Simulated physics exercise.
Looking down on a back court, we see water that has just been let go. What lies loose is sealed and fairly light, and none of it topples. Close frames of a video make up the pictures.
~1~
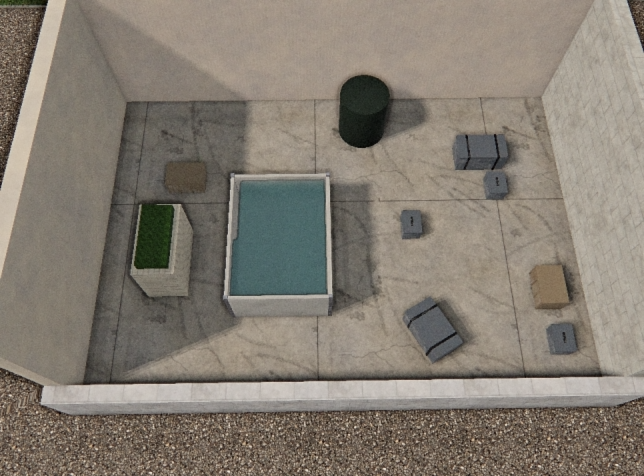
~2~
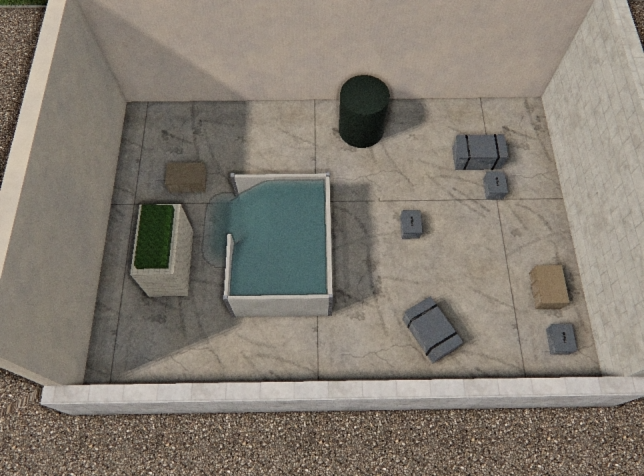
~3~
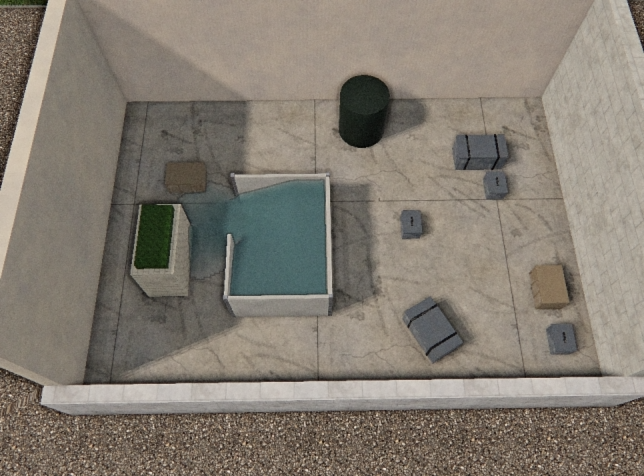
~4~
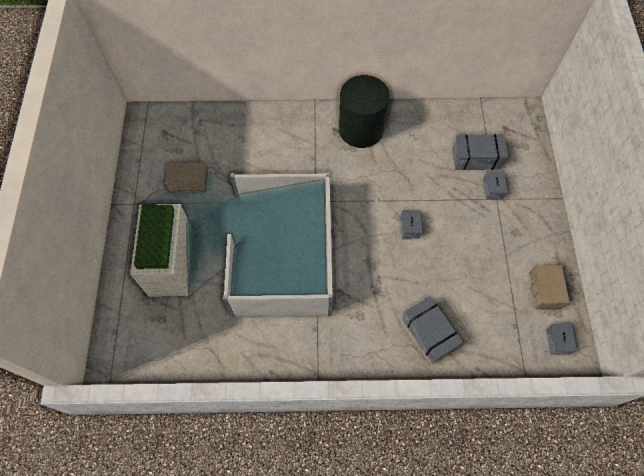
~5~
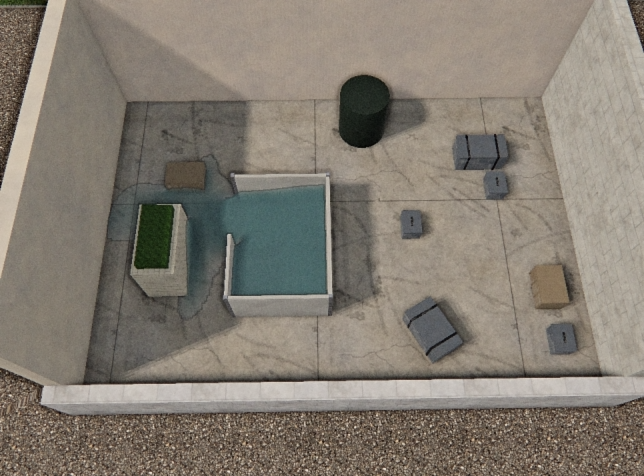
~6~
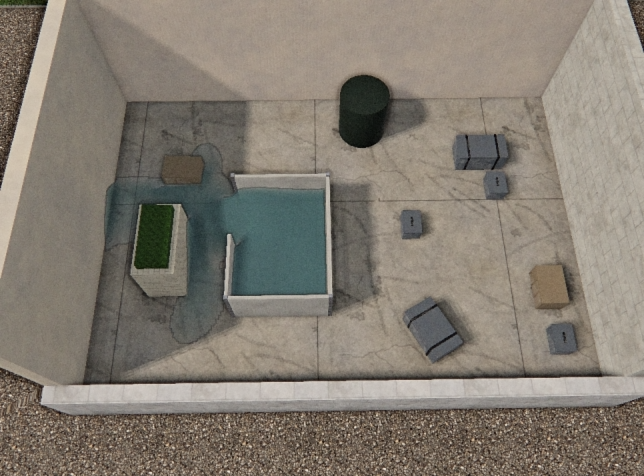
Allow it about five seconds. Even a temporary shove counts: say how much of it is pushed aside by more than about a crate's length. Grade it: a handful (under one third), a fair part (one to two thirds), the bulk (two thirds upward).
A handful.
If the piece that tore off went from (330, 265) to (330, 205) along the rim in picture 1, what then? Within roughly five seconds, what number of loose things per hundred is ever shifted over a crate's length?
Roughly 70 in a hundred.
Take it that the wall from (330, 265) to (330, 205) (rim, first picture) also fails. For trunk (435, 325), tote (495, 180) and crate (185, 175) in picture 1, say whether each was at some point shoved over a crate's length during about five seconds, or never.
Here's my take, in sequence: Dislodged that far, dislodged that far, and fails to go that far.
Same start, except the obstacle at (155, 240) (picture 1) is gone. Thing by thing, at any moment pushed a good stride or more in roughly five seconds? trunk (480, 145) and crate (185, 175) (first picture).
The first one stopped shy and the second one covered that distance.
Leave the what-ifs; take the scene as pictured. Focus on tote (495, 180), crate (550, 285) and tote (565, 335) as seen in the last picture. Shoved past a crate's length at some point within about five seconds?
Note, listed order - never went far / never went far / never went far.
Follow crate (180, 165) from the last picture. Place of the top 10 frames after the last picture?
It should end up around (183, 102).
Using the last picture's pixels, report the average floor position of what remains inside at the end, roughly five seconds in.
Average floor point: Approx. (471, 245).
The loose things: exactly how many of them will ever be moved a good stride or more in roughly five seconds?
I count 1.
A moment on, 1 of 7 are well off their spots; 0 afloat.
Next, 1 of 7 are well off their spots; 1 afloat.
Later, 1 of 7 are well off their spots; 0 afloat.
In the end, 1 of 7 are well off their spots, and 1 have been at some point; 0 afloat.
